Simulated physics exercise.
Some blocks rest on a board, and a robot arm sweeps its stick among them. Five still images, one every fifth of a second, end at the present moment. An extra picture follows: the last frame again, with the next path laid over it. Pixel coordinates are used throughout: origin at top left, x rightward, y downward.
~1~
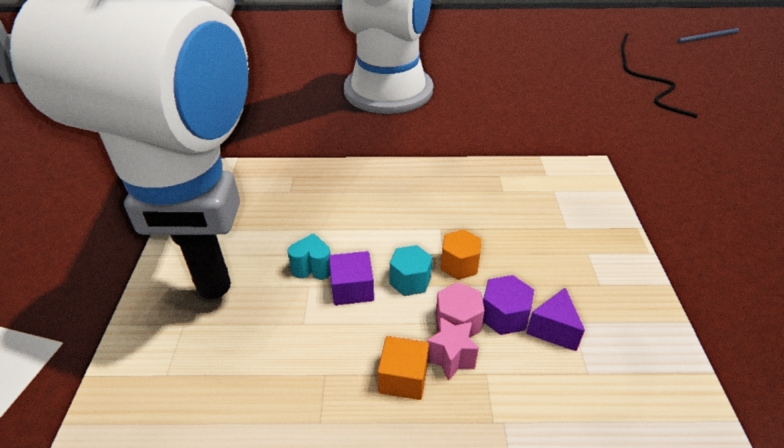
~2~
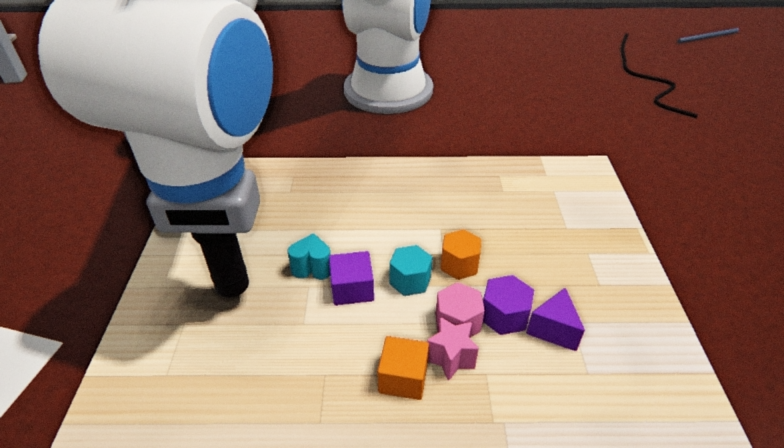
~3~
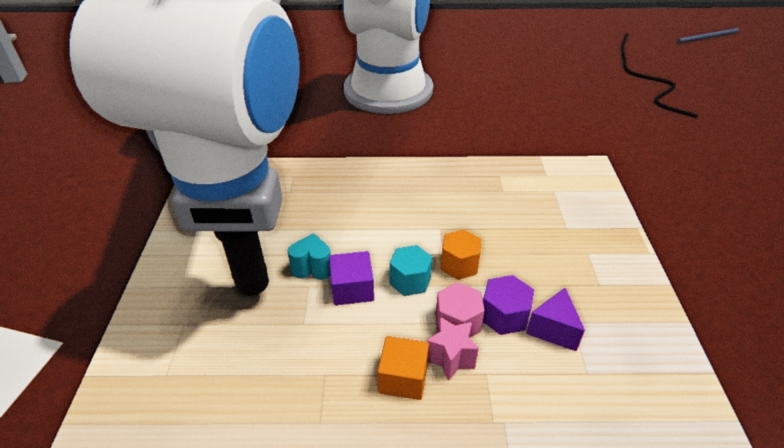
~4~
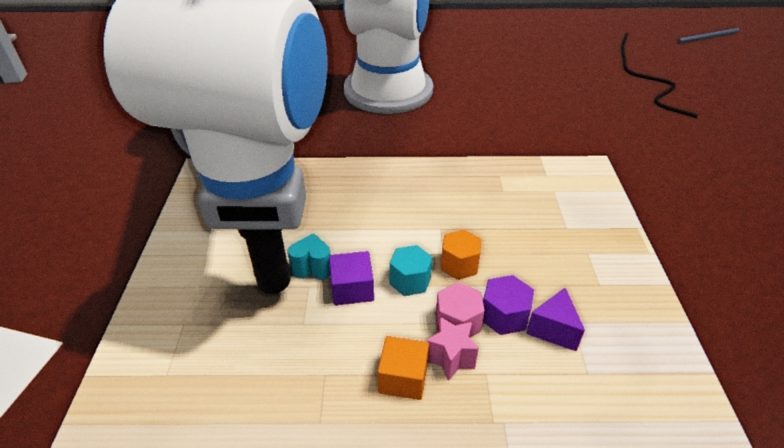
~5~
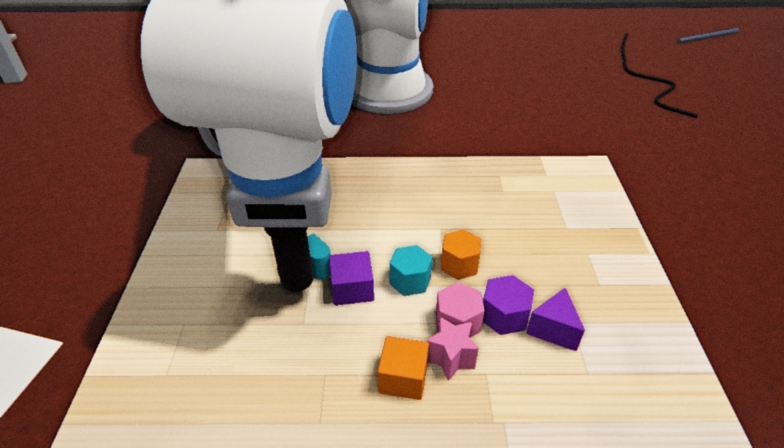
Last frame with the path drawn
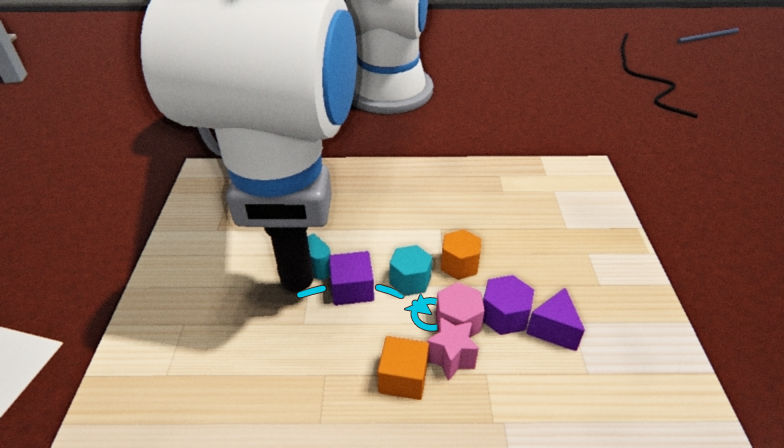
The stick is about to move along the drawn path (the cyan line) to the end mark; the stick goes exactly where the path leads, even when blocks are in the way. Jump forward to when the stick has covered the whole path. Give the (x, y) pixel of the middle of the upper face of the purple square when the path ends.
In the picture, that point is around (462, 274).
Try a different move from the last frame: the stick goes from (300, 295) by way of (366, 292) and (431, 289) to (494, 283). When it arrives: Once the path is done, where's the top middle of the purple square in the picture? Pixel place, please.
The top centre is at (531, 252).
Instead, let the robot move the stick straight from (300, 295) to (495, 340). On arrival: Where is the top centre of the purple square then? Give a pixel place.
At the end it should sit near (386, 262).
Drawn move, from (300, 295) over (346, 285) and (392, 291) to (431, 314).
The first path, step by step. One third of the way, stick at (346, 271); turquoise heart-shaped block at (315, 246), turned 25° anticlockwise; purple square at (383, 265), turned 15° clockwise; turquoise six-sided block at (425, 258).
Two thirds of the way, stick at (392, 278); turquoise heart-shaped block at (315, 246), turned 25° anticlockwise; purple square at (430, 270); turquoise six-sided block at (469, 260), turned 20° anticlockwise; orange six-sided block at (482, 235).
At the end, stick at (432, 300); turquoise heart-shaped block at (315, 246), turned 25° anticlockwise; purple square at (462, 274), turned 15° anticlockwise; turquoise six-sided block at (495, 258), turned 40° anticlockwise; pink six-sided block at (471, 310); orange six-sided block at (488, 231), turned 35° anticlockwise.
